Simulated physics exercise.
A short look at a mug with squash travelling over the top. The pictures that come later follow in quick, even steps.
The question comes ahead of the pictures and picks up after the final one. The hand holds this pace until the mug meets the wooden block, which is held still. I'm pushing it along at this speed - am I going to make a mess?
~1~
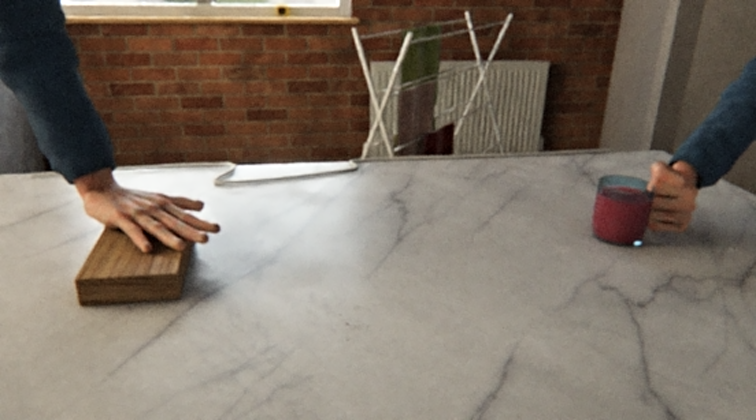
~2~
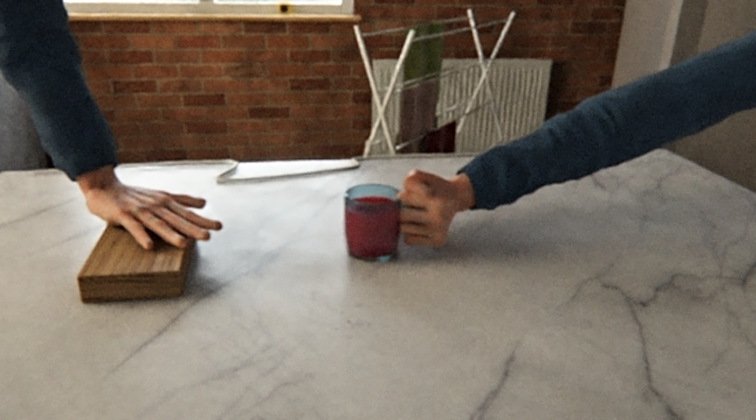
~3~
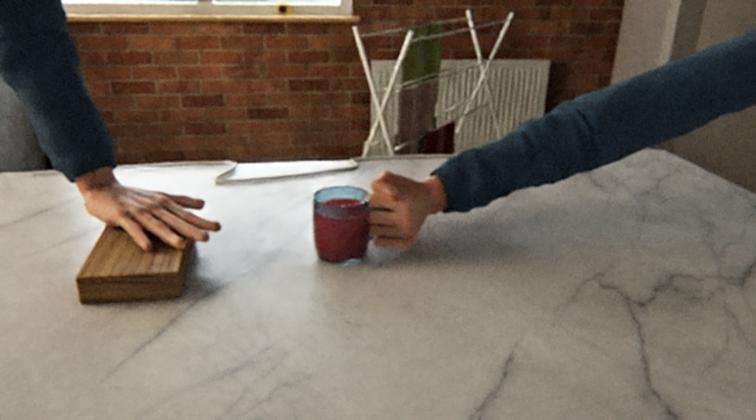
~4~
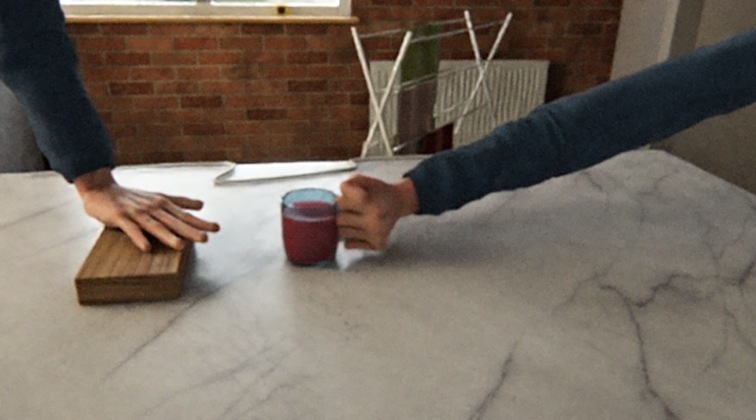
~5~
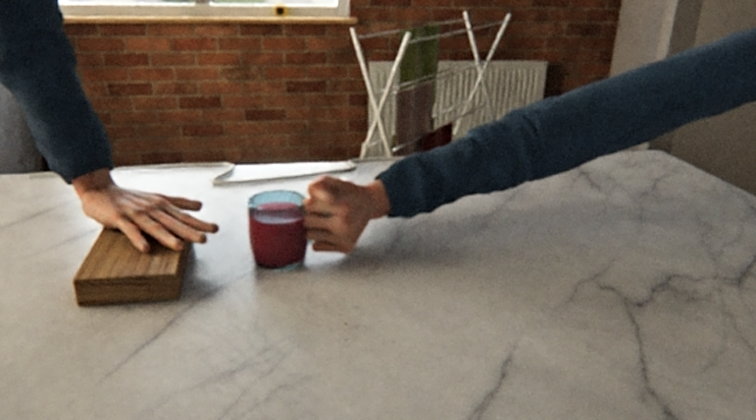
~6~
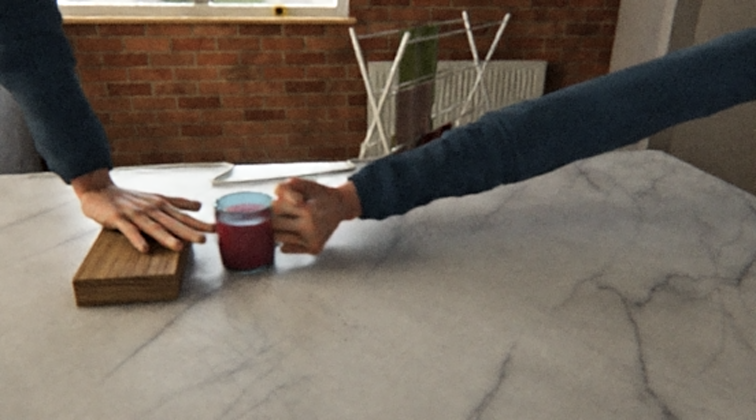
Yes, some spills.
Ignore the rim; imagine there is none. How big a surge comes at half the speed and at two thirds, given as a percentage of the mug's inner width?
The wave rises some 25 percent of the width in the first case and some 35 percent in the second.
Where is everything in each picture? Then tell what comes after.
In the first frame, at rest; mug (622, 209) about three quarters full; wooden block (142, 255).
In the second frame, under way; mug about three quarters full, surface at (373, 206).
In the third frame, 30 px further; mug (342, 223) about three quarters full.
In the fourth frame, 30 px further; mug about three quarters full, surface at (310, 210).
In the fifth frame, 30 px further; mug (278, 227) about three quarters full.
In the sixth frame, 30 px further; mug about three quarters full, surface at (245, 214); wooden block (140, 255).
Next, the mug meets the wooden block.
After that, the squash surges up the wall; it has slopped over.
Finally, the mug stands at the wooden block; it has slopped over.
